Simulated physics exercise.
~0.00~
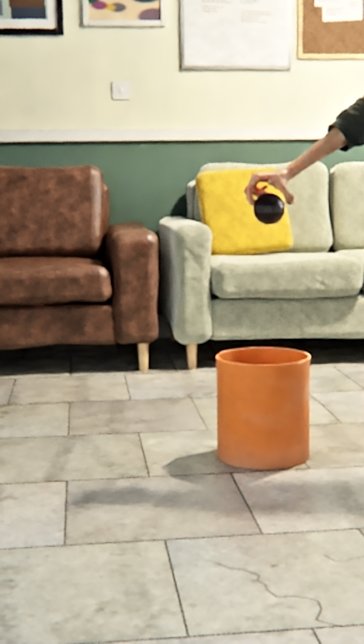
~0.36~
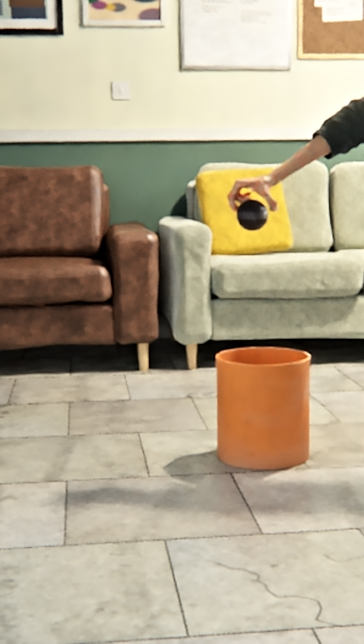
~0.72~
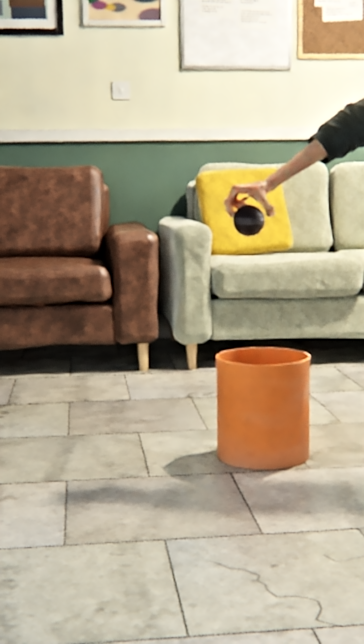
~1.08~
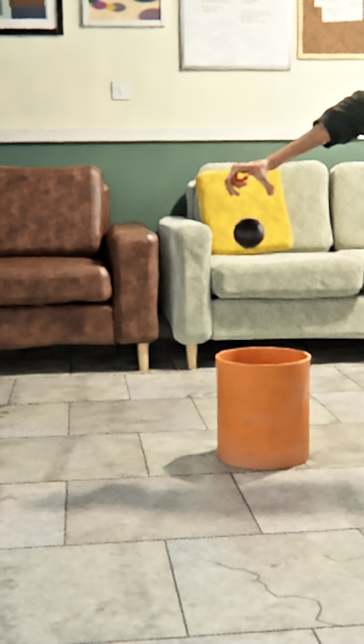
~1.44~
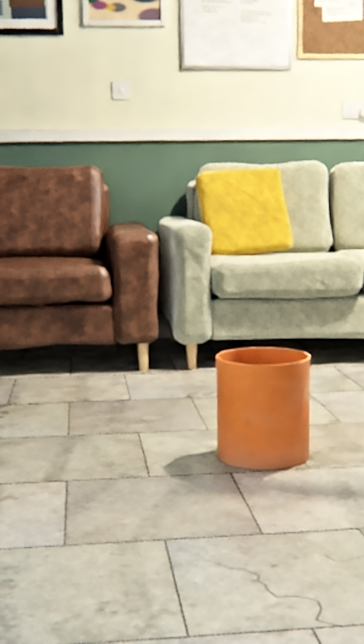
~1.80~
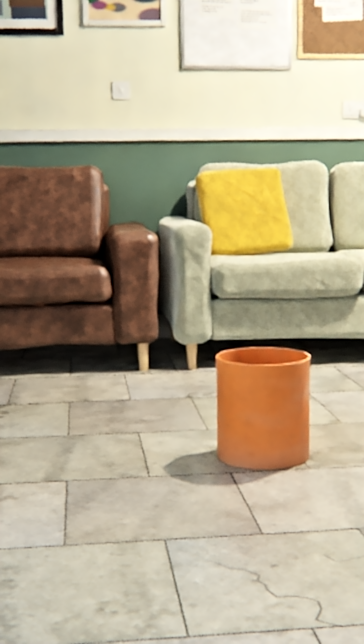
A hand releases a black ball above an orange bucket, and the ball drops inside.
